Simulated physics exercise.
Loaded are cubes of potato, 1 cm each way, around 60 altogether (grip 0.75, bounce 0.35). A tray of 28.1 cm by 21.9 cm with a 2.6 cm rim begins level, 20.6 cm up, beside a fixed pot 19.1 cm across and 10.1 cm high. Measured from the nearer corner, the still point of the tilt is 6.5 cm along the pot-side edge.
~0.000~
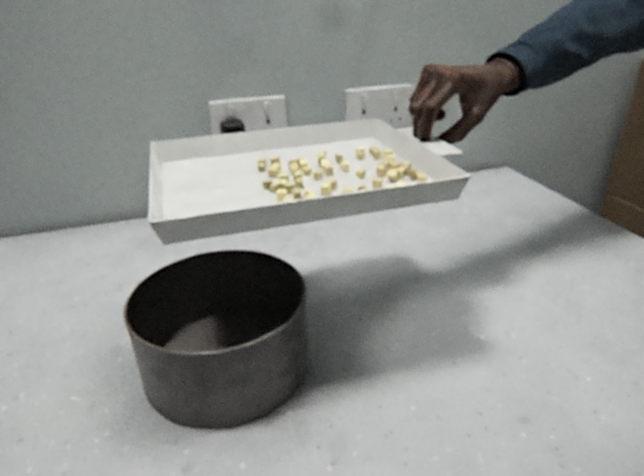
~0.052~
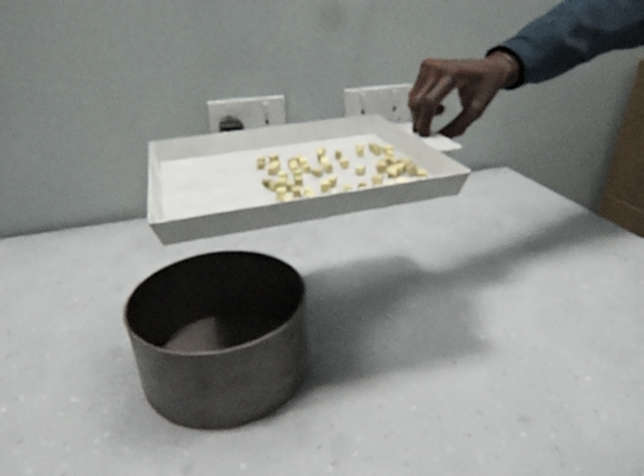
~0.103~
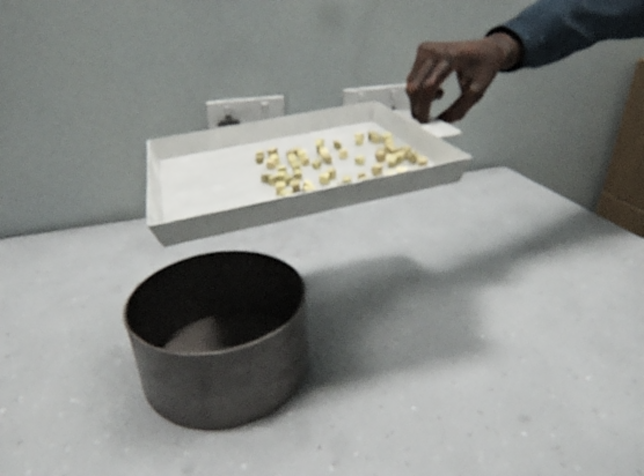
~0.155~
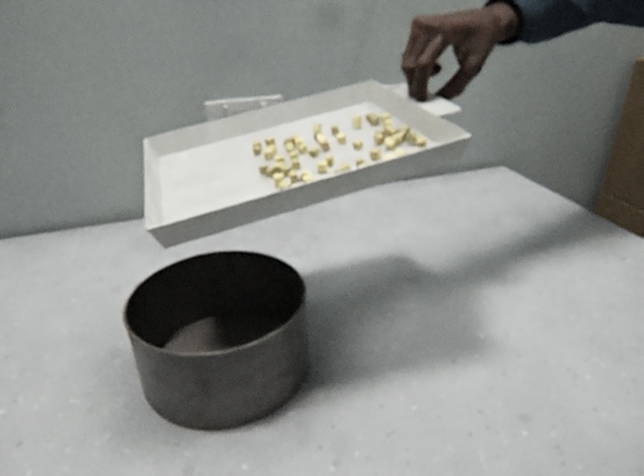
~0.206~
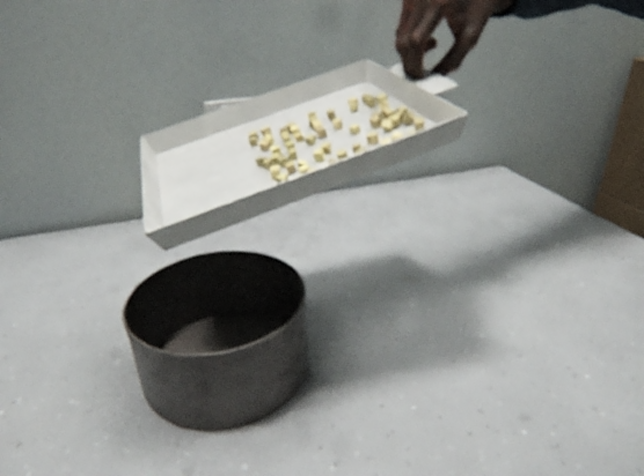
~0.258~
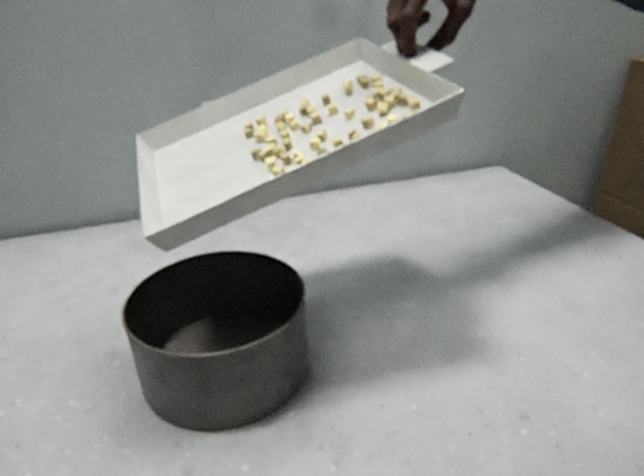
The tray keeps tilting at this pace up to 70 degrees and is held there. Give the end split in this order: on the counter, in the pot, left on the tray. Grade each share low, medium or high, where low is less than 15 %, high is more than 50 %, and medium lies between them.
Shares - counter: High, pot: Low, tray: Medium.
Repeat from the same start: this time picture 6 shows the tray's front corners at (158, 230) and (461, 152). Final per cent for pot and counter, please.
Split: Pot = 10, counter = 35.
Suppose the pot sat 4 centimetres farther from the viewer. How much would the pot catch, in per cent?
With that change it comes to something like 0 in a hundred.
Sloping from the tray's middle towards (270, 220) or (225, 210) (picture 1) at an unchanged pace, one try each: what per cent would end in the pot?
Near 15 and 0 percent, in that order.
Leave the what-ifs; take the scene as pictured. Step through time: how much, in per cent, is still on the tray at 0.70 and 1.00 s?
In order, 100 and 35.
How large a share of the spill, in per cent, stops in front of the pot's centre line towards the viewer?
Roughly 90 per cent.
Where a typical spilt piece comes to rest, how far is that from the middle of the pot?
Roughly 28 cm.
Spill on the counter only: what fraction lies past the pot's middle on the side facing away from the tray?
About 100 per cent.
Then, at 0.52 s, tilt 44 degrees; the tray holds 100 %, the pot 0 %.
After 0.70 s, tilt 62 degrees; the tray holds 100 %, the pot 0 %.
After 1.00 s, tilt 70 degrees; the tray holds 35 %, the pot 0 %.
In the end, at 2.4 s, counter 65 %, pot 0 %, tray 35 %.
